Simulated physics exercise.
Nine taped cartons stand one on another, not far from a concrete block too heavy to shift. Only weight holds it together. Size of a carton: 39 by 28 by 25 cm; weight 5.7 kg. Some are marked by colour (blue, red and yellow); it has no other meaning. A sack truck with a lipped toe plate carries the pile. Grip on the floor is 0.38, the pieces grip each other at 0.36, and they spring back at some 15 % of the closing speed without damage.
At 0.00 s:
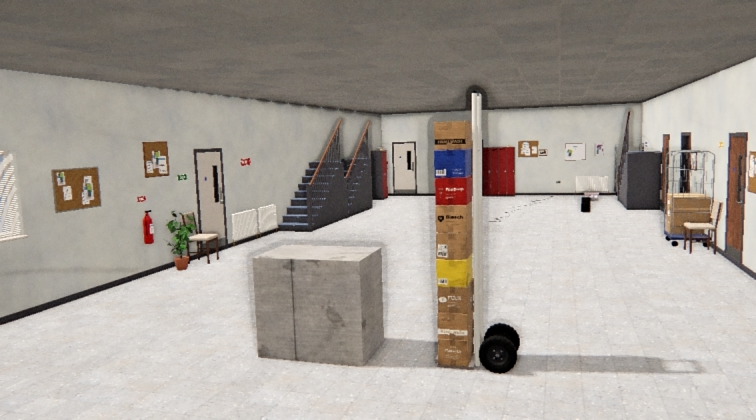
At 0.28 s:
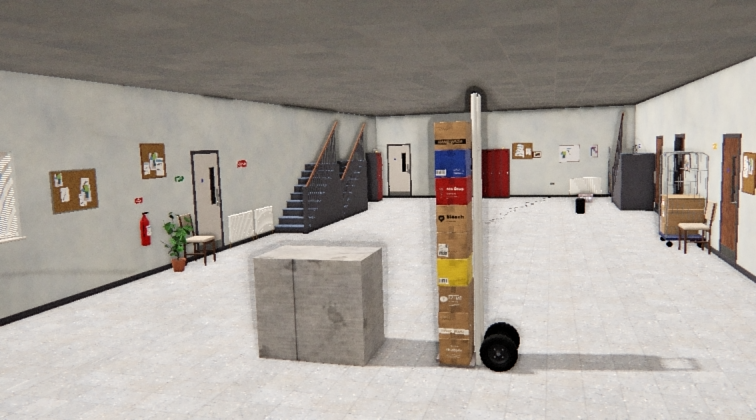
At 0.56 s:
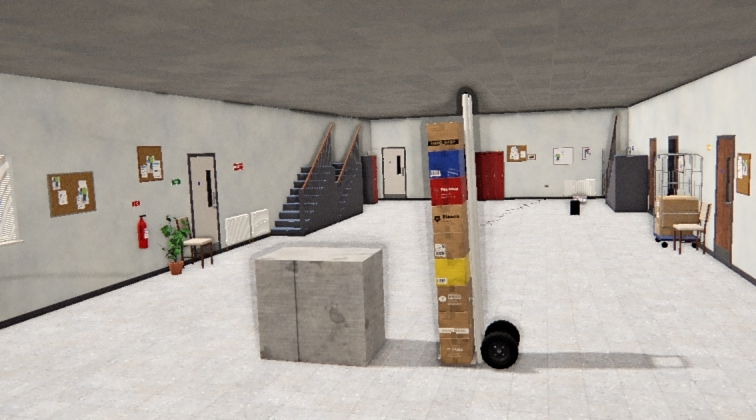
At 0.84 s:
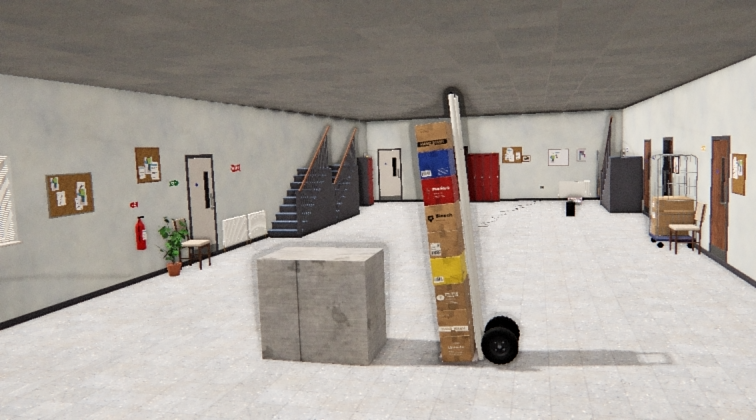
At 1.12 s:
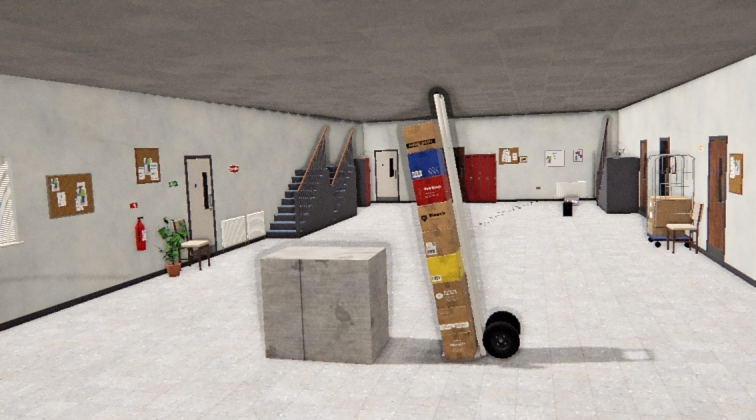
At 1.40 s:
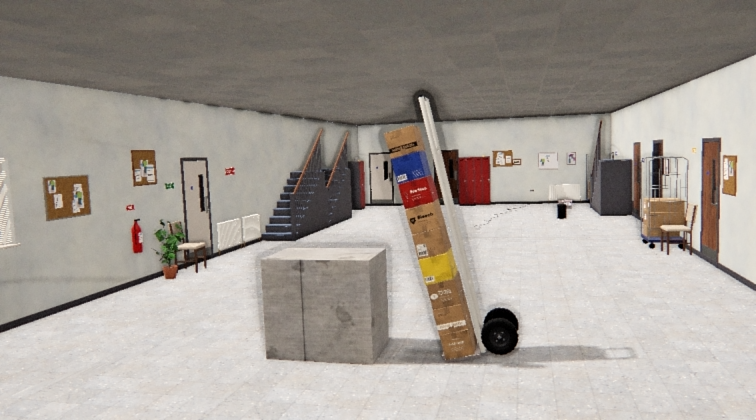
A tall stack of taped cartons on a black-wheeled sack truck stands in a pale hall with a white floor, seen from the side by a camera that shifts slightly. Blue, red and yellow cartons show among the brown, with a grey block to the left and stairs behind. Upright at first, the truck and its whole stack lean steadily leftward together, towards the block.
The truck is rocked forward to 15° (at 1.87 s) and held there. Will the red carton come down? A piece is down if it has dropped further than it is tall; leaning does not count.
The red carton falls.
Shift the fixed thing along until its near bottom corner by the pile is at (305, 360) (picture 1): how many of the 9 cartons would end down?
Then 7.
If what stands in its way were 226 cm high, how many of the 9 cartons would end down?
Then 0.
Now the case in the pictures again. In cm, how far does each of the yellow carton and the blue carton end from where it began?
Yellow 70, blue 310.
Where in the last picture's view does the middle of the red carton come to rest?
At about (307, 240).
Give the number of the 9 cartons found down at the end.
The count is 3.
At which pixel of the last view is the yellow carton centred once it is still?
Around (397, 284).
After 1.60 s, none of the 9 cartons down, 9 disturbed; red carton 19° from how it stood; blue carton 19° from how it stood.
After 1.88 s, none of the 9 cartons down, 9 disturbed; red carton 33° from how it stood, 16 cm lower; blue carton 33° from how it stood, 20 cm lower.
After 2.30 s, 3 of the 9 cartons down; red carton on its side; blue carton on its side.
In the end (4.2 s), 3 of the 9 cartons down; red carton on its side; blue carton on its side; yellow carton 41° from how it stood, 18 cm lower. From the last view, middles, red carton near (307, 240), blue carton near (223, 338).
